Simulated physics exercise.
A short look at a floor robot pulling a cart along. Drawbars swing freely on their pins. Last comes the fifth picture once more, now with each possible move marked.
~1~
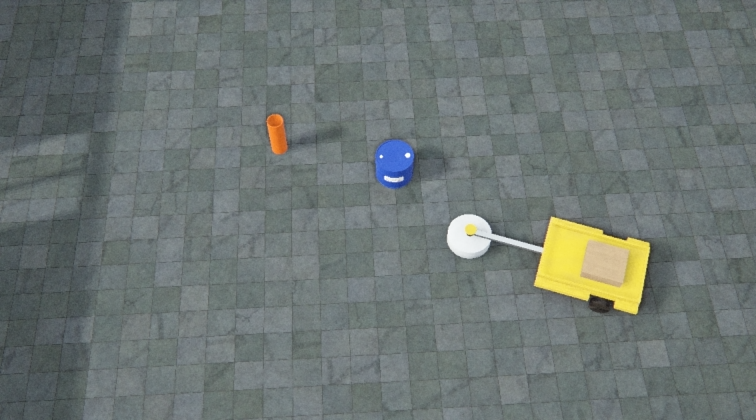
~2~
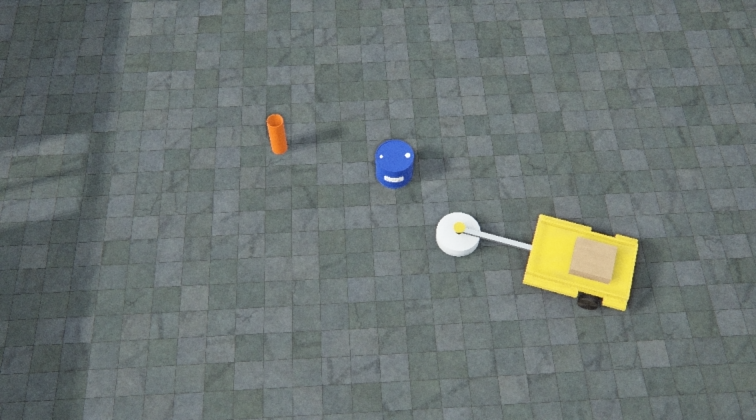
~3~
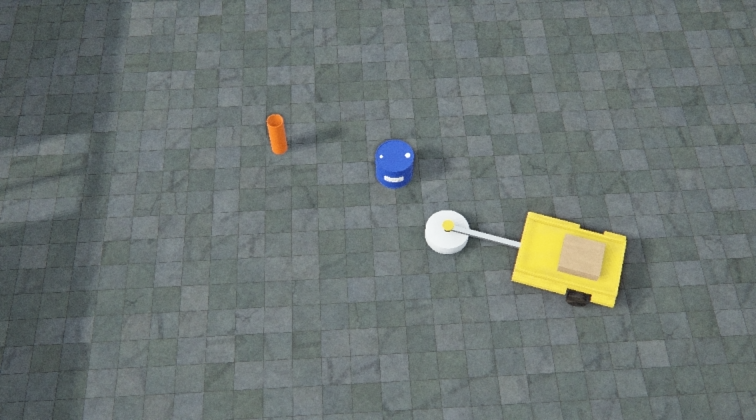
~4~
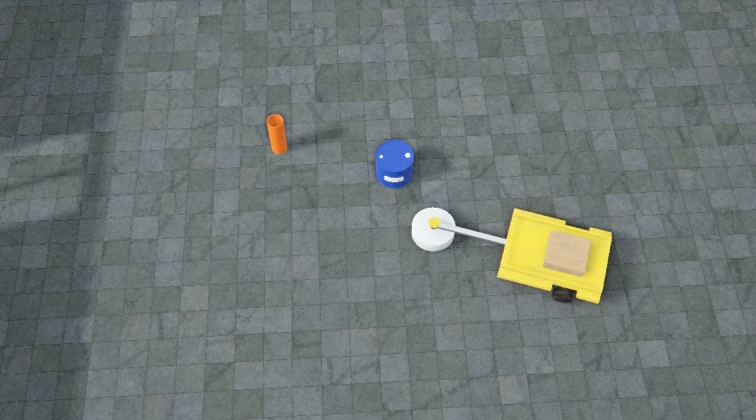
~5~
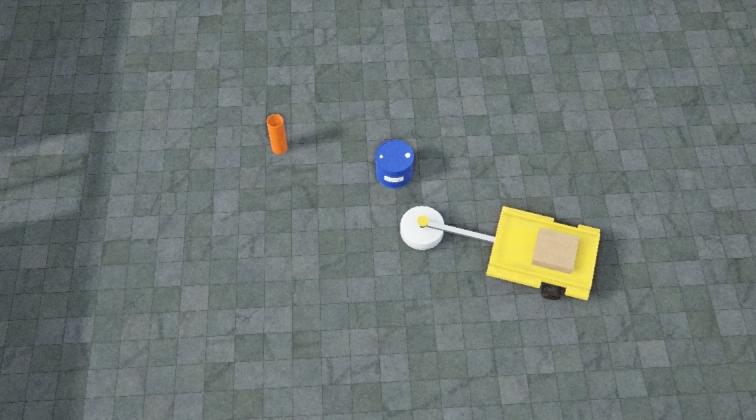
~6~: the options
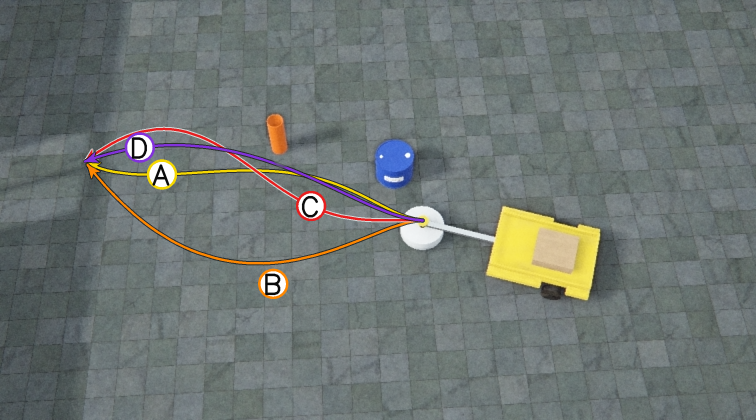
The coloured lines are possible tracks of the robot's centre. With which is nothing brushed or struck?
Everything gets past on B.
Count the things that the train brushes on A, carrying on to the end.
One.
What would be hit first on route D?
The blue tub.
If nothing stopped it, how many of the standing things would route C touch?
One.
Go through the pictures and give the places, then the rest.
Blue tub (394, 173); robot (470, 235); yellow cart (593, 263), in the first frame.
Robot (458, 233); yellow cart (582, 260); blue tub (394, 173), in the second frame.
Robot (447, 231); yellow cart (570, 257); blue tub (394, 173), in the third frame.
Robot (433, 228); yellow cart (556, 254); blue tub (394, 173), in the fourth frame.
Robot (422, 226); yellow cart (544, 251); blue tub (394, 173); orange post (280, 148), in the fifth frame.
On the copy, A from (423, 221) via (258, 171) to (87, 163); B from (423, 221) via (230, 261) to (87, 165); C from (423, 221) via (249, 166) to (85, 161); D from (423, 221) via (262, 159) to (85, 161).
On B. First, robot (290, 266), cart (414, 250).
Then, robot (160, 238), cart (279, 249).
Finally, robot (88, 168), cart (181, 212); nothing has been touched.
By contrast, A meets the blue tub; C meets the orange post; D meets the orange post and blue tub.
